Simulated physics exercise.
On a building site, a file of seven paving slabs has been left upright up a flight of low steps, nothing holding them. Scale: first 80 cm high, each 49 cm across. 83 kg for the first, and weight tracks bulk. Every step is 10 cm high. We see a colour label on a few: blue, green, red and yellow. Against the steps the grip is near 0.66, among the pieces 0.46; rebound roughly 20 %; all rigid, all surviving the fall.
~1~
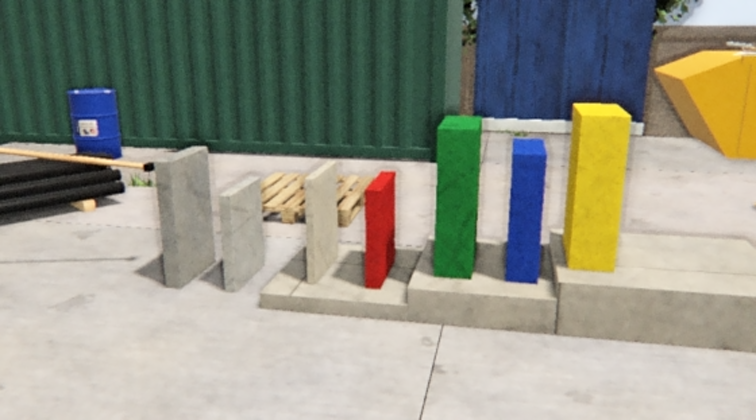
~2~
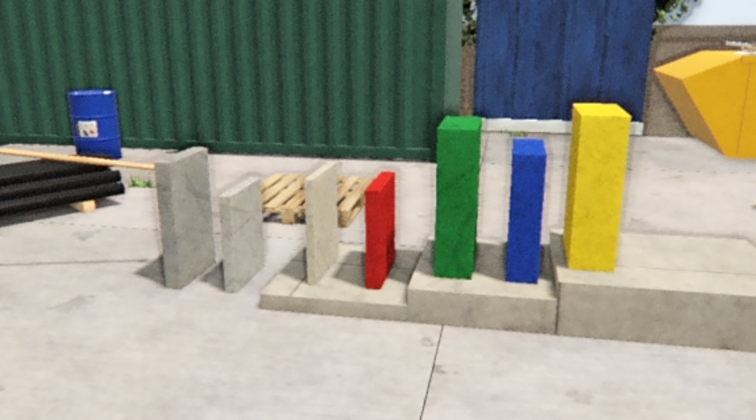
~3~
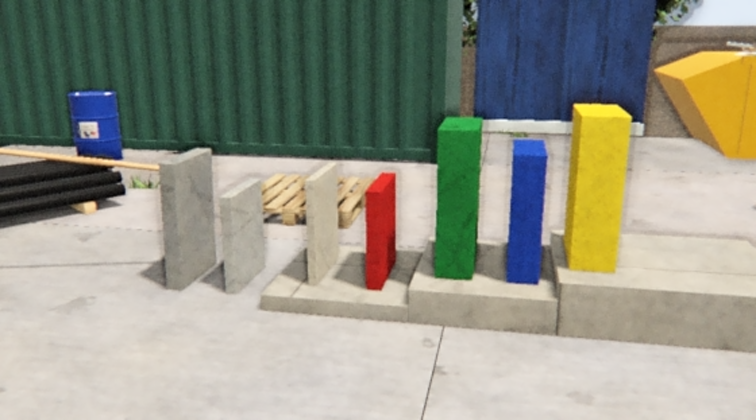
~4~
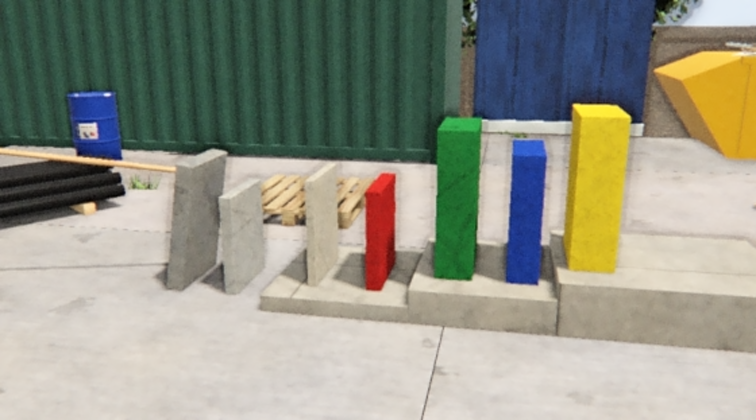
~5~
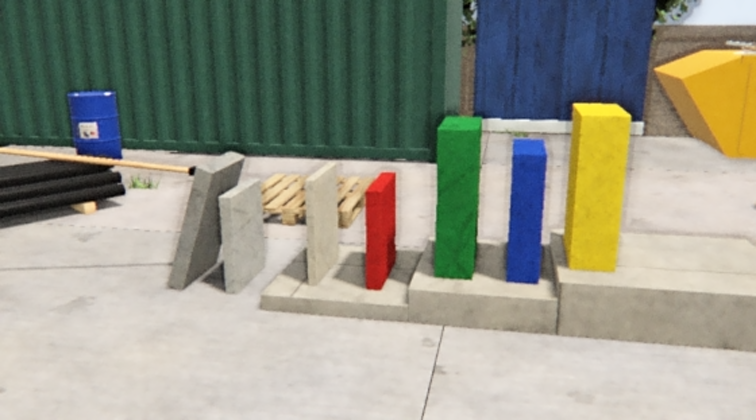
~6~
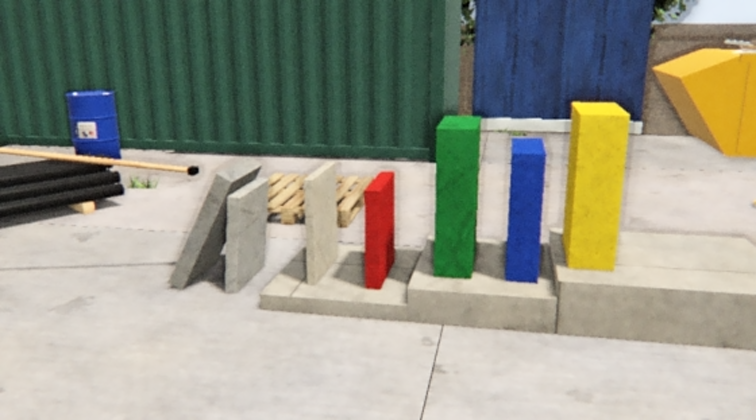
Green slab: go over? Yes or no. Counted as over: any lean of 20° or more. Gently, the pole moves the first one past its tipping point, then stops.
No.
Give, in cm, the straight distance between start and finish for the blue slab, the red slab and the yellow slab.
From start to finish: Blue 0, red 20, yellow 0 centimetres.
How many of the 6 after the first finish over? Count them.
Result - a count of 3.
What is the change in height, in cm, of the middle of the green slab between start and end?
Net change: Some 0 cm lower.
Then, 0.12 s past the last view, none of the 6 other slabs over, 1 disturbed; green slab unmoved.
Then, 0.26 s past the last view, 1 of the 6 other slabs over; green slab unmoved.
Then, 0.38 s past the last view, 2 of the 6 other slabs over; green slab unmoved.
Then, 0.56 s past the last view, 3 of the 6 other slabs over; green slab unmoved; red slab 27° from how it stood.
In the end, 3 of the 6 other slabs over; green slab unmoved; red slab 35° from how it stood; yellow slab unmoved. Three left standing. From the last view, middles, green slab near (461, 194), red slab near (406, 234).
